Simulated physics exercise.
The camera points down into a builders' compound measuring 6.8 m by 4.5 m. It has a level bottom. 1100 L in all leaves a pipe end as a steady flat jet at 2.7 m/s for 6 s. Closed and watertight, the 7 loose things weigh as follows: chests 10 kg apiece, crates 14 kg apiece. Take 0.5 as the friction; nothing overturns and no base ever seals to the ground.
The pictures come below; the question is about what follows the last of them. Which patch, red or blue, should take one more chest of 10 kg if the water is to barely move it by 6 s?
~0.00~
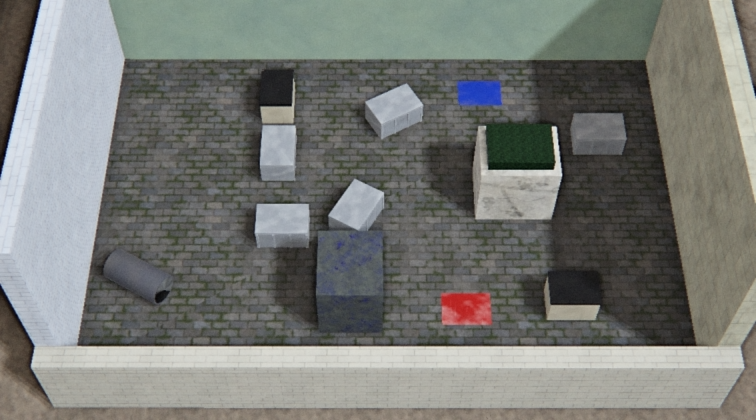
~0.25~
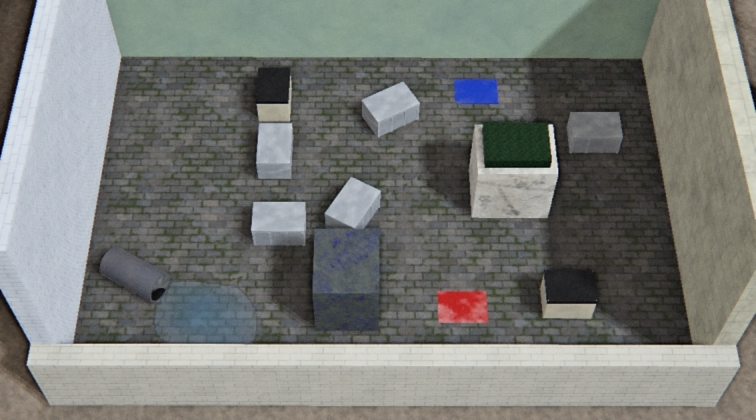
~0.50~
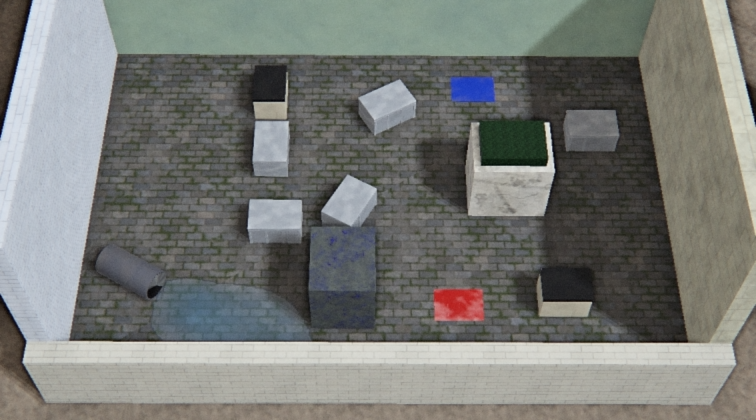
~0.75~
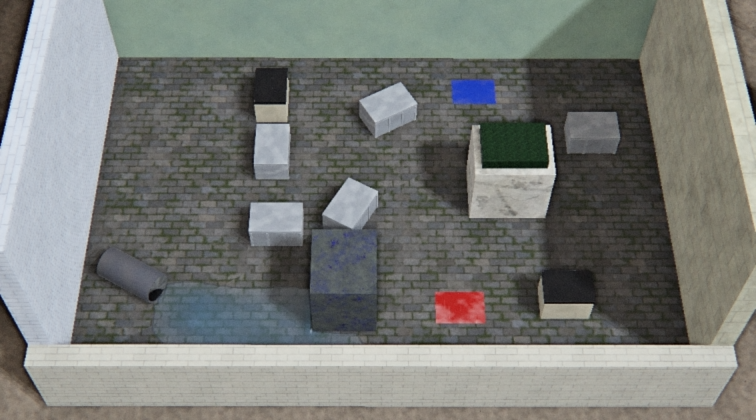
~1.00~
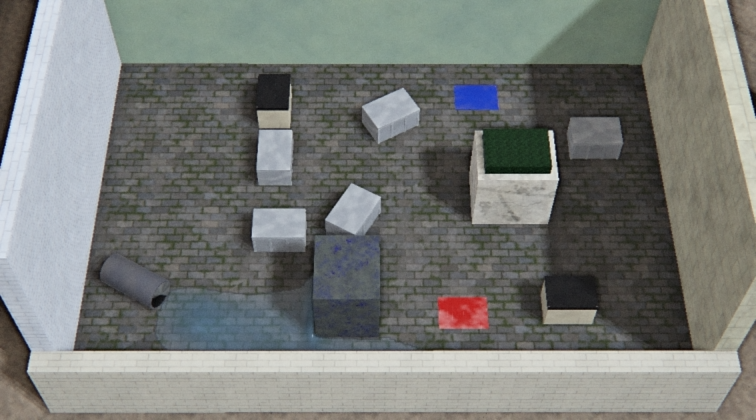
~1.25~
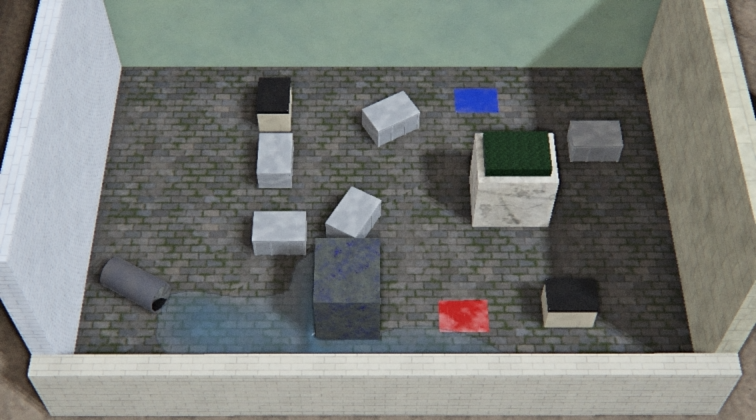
Blue.
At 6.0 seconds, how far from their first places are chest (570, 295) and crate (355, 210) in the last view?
The first is 300 cm from its start, the second 0 cm.
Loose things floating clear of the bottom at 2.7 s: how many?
I'd say 0 of them.
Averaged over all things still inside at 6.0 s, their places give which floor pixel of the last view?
About (395, 153).
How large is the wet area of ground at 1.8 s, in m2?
About 5.5 m2.
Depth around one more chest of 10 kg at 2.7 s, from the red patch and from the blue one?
Respectively 3 and 0 cm.
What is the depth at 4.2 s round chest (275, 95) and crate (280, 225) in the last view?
Around 0 cm and 3 cm.
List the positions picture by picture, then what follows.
In the first picture, a chest at (277, 86) rests on the ground; a crate at (278, 145), on the bottom; the red patch at (466, 309); the blue patch at (479, 93); 0.0 m2 under water; 0 of 7 have shifted.
In the second picture, a chest at (273, 84) rests on the ground; a crate at (274, 143) rests on the ground; the red patch at (463, 307); the blue patch at (476, 92); 0.8 m2 under water; 0 of 7 have shifted.
In the third picture, a chest at (270, 82), on the bottom; a crate at (271, 141), on the bottom; the red patch at (459, 305); the blue patch at (473, 90); water covers 1.5 m2; 0 of 7 have shifted.
In the fourth picture, a chest at (271, 85), on the bottom; a crate at (272, 144), on the bottom; the red patch at (460, 307); the blue patch at (473, 92); water covers 1.9 m2; 0 of 7 have shifted.
In the fifth picture, a chest at (273, 91), on the bottom; a crate at (275, 150), on the bottom; the red patch at (463, 313); the blue patch at (476, 98); 2.3 m2 under water; 0 of 7 have shifted.
In the sixth picture, a chest at (274, 94), on the bottom; a crate at (275, 153), on the bottom; the red patch at (464, 316); the blue patch at (476, 101); water covers 3.0 m2; 0 of 7 have shifted.
After 1.8 s on red it would be 1 cm off in 2 cm of water; on blue it would be 0 cm off in 0 cm of water.
After 2.7 s on red it would be 48 cm off in 3 cm of water; on blue it would be 0 cm off in 0 cm of water.
After 4.2 s on red it would be 100 cm off in 4 cm of water; on blue it would be 0 cm off in 0 cm of water.
After 6.0 s on red it would be 171 cm off in 5 cm of water; on blue it would be 0 cm off in 0 cm of water.
